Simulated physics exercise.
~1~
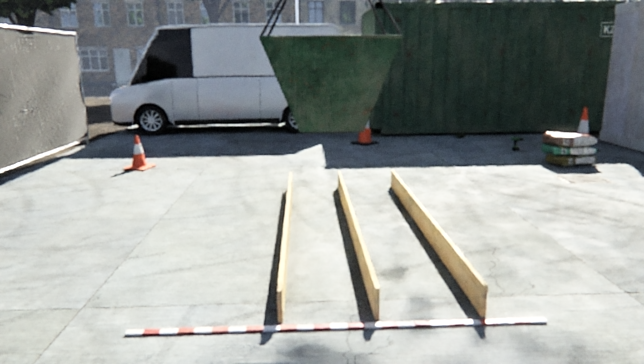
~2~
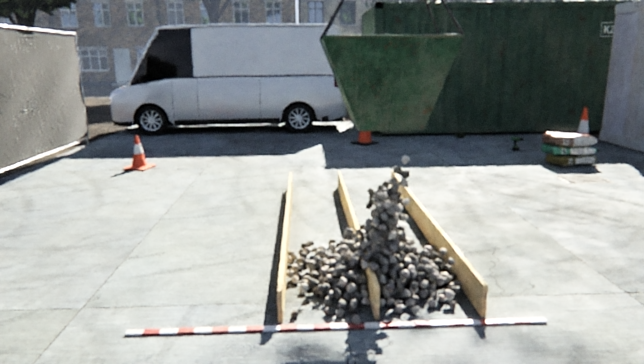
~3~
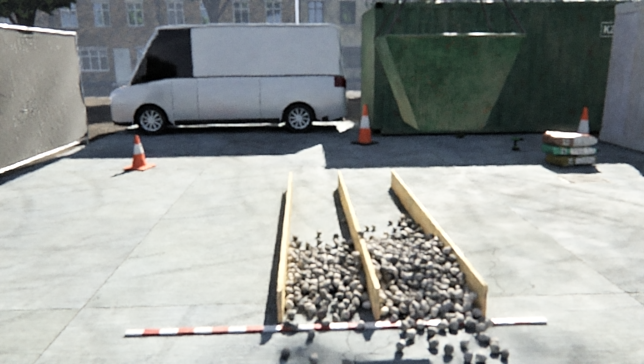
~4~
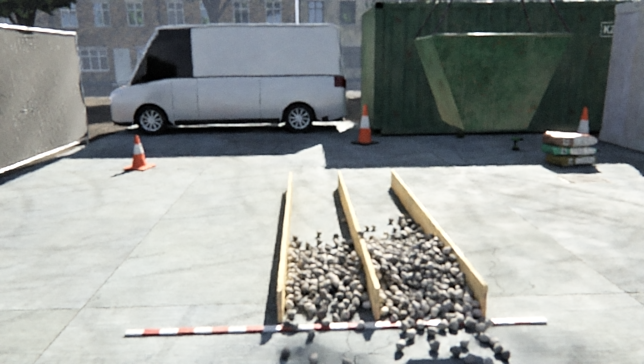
In a paved yard, a green skip moving right drops cobbles between planks, mostly rightward.
